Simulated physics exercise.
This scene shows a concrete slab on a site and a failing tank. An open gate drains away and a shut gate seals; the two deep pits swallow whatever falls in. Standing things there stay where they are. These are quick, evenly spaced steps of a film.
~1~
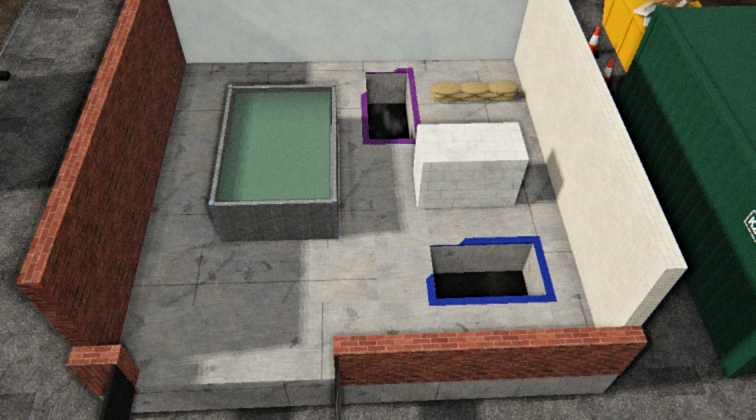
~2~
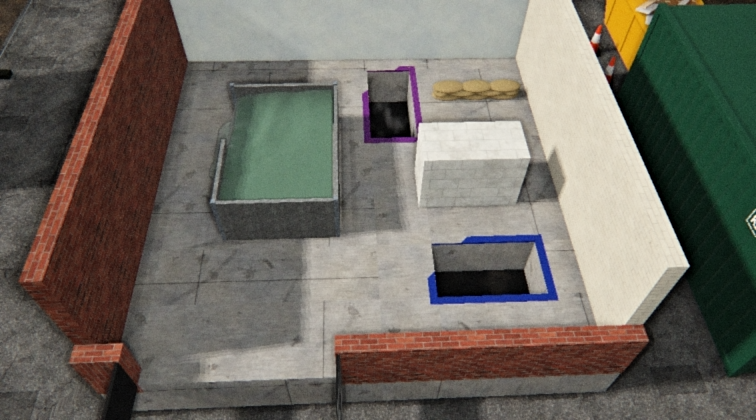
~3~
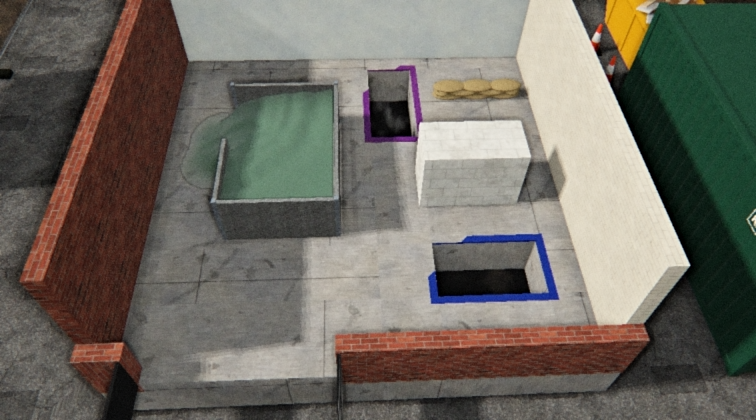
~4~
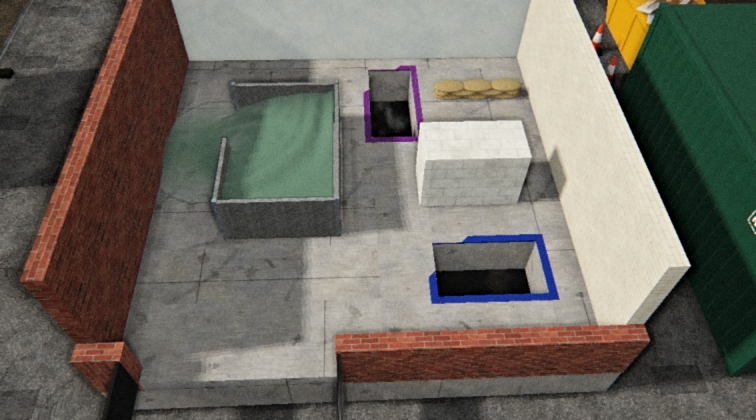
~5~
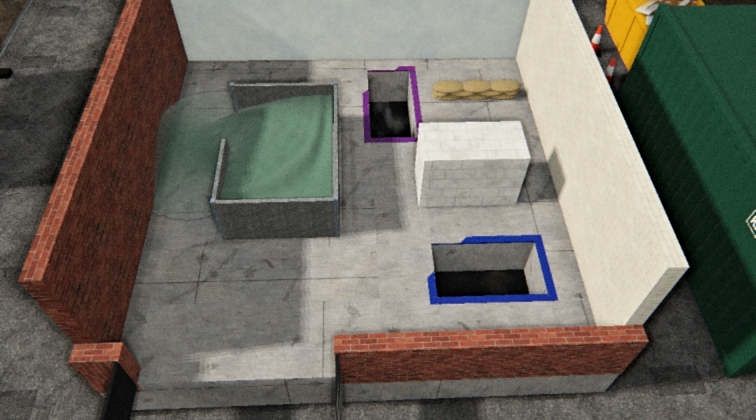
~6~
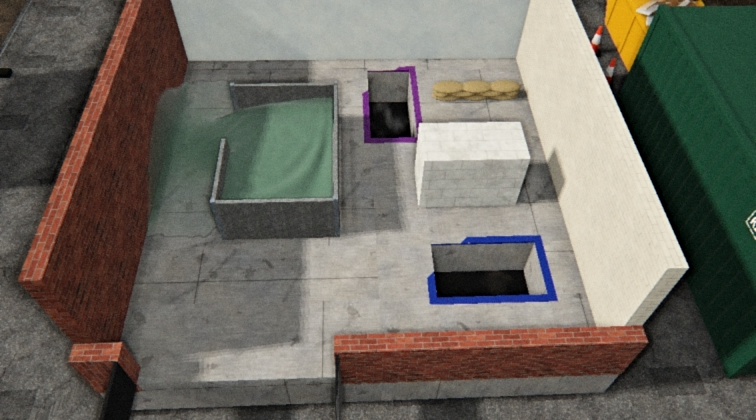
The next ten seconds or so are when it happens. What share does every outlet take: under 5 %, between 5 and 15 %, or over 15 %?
My prediction: The gate goes higher than fifteen per cent; the blue pit stays lower than five per cent; the purple pit goes higher than fifteen per cent.
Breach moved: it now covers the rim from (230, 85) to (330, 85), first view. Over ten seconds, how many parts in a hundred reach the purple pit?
The purple pit gets 45 per cent.
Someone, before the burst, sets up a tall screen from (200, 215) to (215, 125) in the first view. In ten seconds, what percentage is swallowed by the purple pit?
Roughly 14 per cent ends up in the purple pit.
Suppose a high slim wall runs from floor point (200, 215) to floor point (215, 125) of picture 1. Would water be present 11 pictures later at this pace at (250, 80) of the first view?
That spot: Submerged.
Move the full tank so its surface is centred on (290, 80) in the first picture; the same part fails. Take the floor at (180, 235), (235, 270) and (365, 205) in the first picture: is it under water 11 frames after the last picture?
One after the other: Awash, under water, free of water.
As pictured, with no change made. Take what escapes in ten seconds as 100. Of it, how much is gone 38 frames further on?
Near 65 in a hundred, I reckon.
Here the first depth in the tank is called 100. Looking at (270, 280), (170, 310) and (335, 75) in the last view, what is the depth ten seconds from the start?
I'd say close to 0, 4 and 4 percent.
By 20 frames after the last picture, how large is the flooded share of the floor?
Close to 50 in a hundred, I think.
A moment on, water covers 20 % of the floor; the gate 0 %, the blue pit 0 %, the purple pit 0 %.
Next, water covers 35 % of the floor; the gate 1 %, the blue pit 0 %, the purple pit 0 %.
Then, water covers 50 % of the floor; the gate 10 %, the blue pit 0 %, the purple pit 6 %.
Later, water covers 55 % of the floor; the gate 21 %, the blue pit 0 %, the purple pit 21 %.
In the end, water covers 60 % of the floor; the gate 29 %, the blue pit 1 %, the purple pit 33 %.
